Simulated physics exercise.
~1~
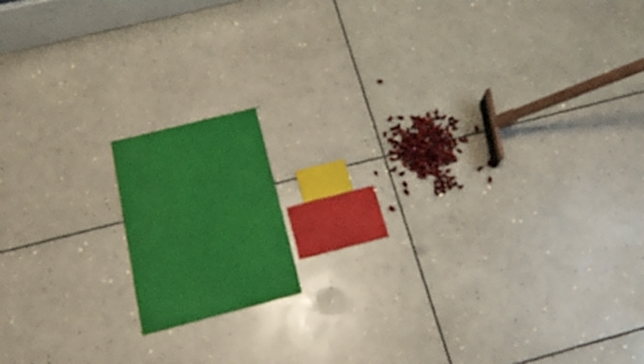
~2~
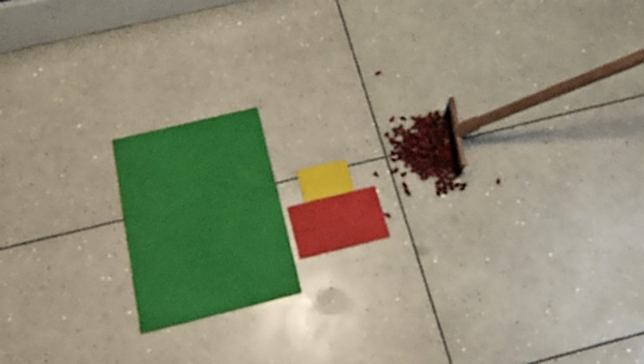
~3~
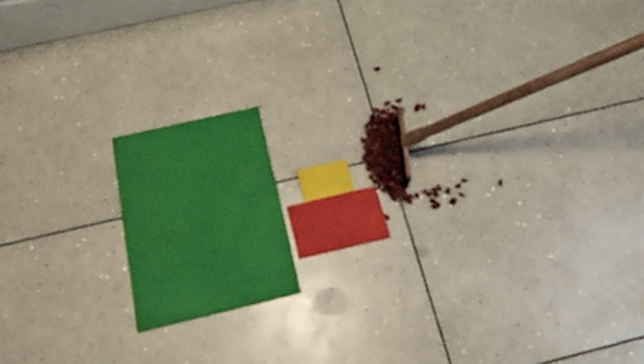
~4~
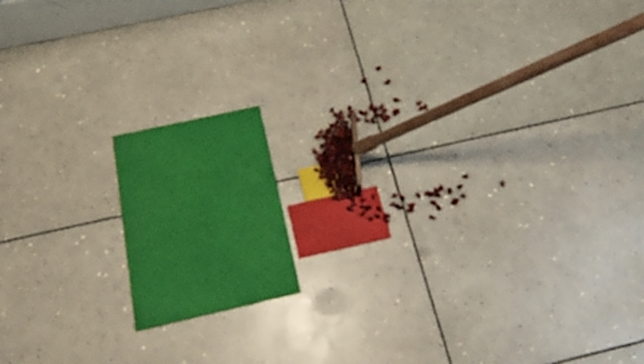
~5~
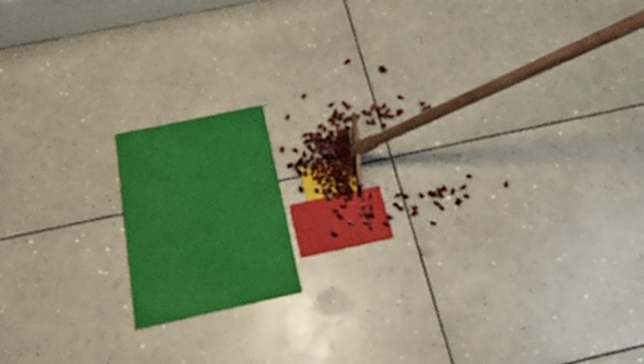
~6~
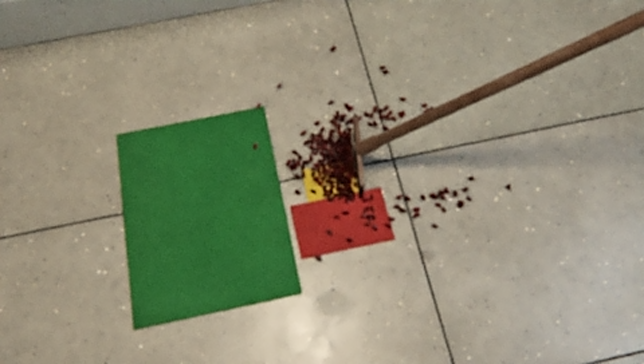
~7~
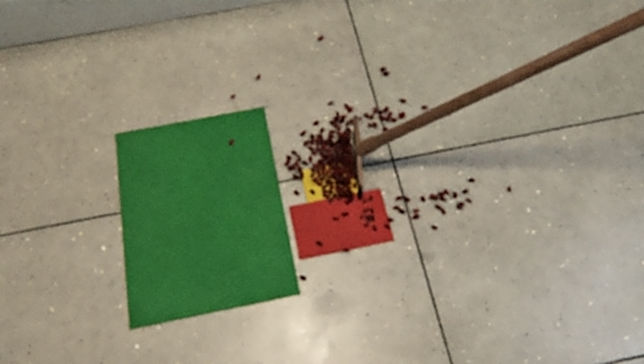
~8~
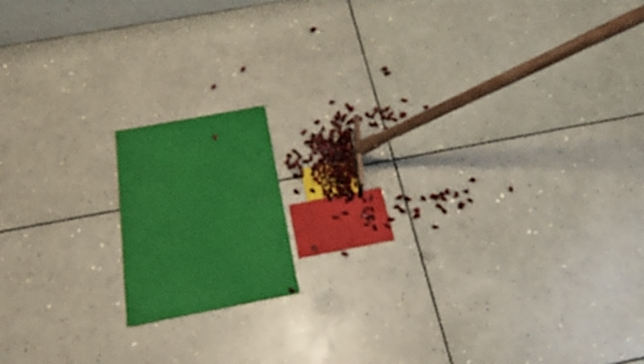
On a pale tiled floor, a wooden-handled squeegee pushed a heap of dark red beans left toward three coloured mats, then stopped, leaving most heaped around the yellow one, some on the red, while a few stragglers skittered on past the green.
